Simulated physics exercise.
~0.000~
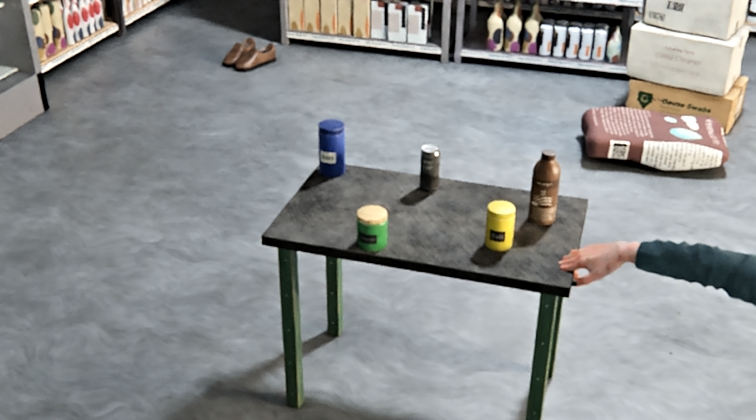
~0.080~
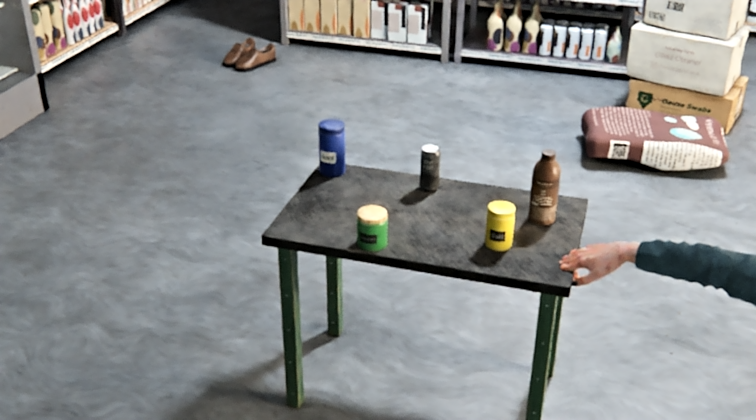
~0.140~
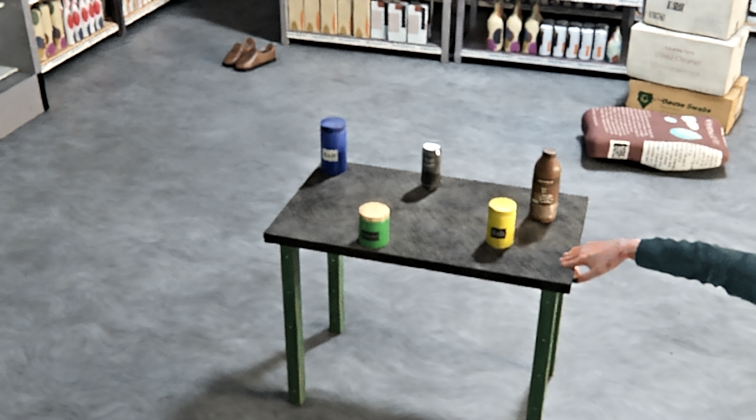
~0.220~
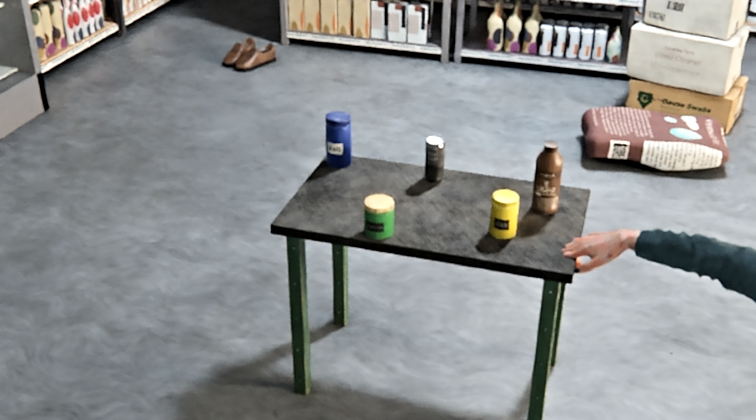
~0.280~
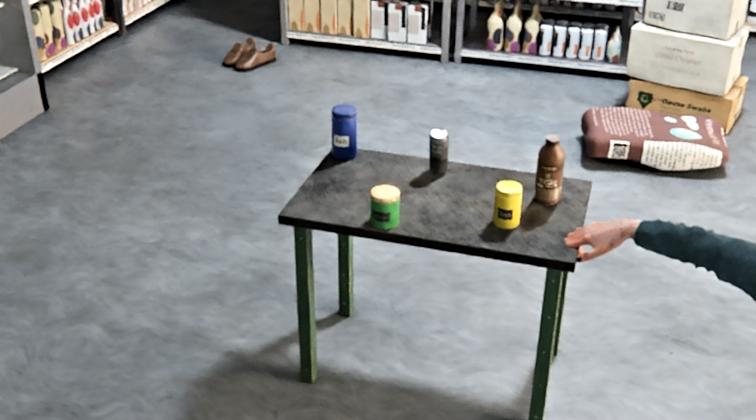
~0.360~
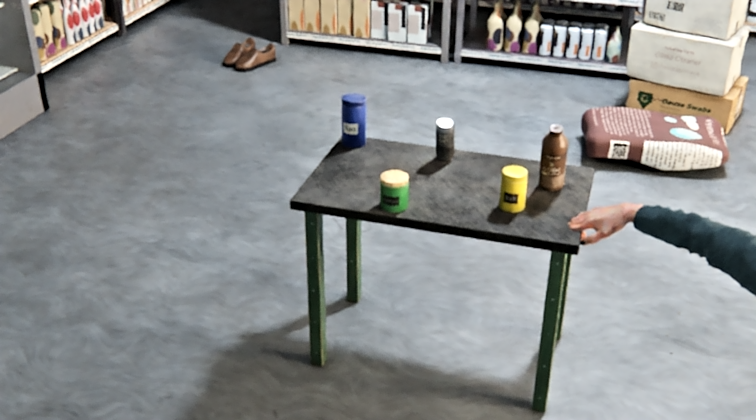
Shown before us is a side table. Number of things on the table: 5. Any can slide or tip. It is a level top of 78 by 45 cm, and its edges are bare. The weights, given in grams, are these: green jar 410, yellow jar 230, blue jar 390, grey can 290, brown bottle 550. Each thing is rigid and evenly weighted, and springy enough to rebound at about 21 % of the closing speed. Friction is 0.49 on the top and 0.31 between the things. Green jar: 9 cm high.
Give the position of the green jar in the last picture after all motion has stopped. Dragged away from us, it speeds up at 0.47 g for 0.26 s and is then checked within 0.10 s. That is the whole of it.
The green jar ends near (405, 174).
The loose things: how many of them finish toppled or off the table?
That makes 3.
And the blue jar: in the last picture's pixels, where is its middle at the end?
About (392, 226).
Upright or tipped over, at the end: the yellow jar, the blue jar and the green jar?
Here's how it ends: The yellow jar never goes down, the blue jar comes down, and the green jar never goes down.
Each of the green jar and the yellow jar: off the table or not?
The green jar is kept in bounds, the yellow jar is kept in bounds.
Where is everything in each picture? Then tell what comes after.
The first frame shows green jar (372, 228); yellow jar (500, 226).
The second frame shows grey can (430, 168); brown bottle (545, 186).
The third frame shows table 1 cm from its start; yellow jar (501, 223); blue jar (334, 146).
The fourth frame shows table 6 cm from its start; brown bottle (548, 177) tilted 4°; grey can (435, 159) tilted 3°.
The fifth frame shows table 11 cm from its start; brown bottle (550, 168) tilted 8°; yellow jar (508, 205).
The sixth frame shows table 19 cm from its start; green jar (394, 191); grey can (445, 140) tilted 11°.
By 0.56 s, table 22 cm from its start; blue jar and grey can now off the table; green jar 9 cm from its spot near (405, 174); brown bottle tilted 53°.
By 0.76 s, table 22 cm from its start; brown bottle now off the table; green jar 9 cm from its spot near (405, 174); yellow jar 9 cm from its spot.
By 1.16 s, table 22 cm from its start; green jar 9 cm from its spot near (405, 174); yellow jar 9 cm from its spot.
When it is over (1.6 s), off the table, blue jar, grey can and brown bottle; not toppled but over 5 cm from the start, green jar and yellow jar. End places, in pixels of the last picture, green jar near (405, 174).
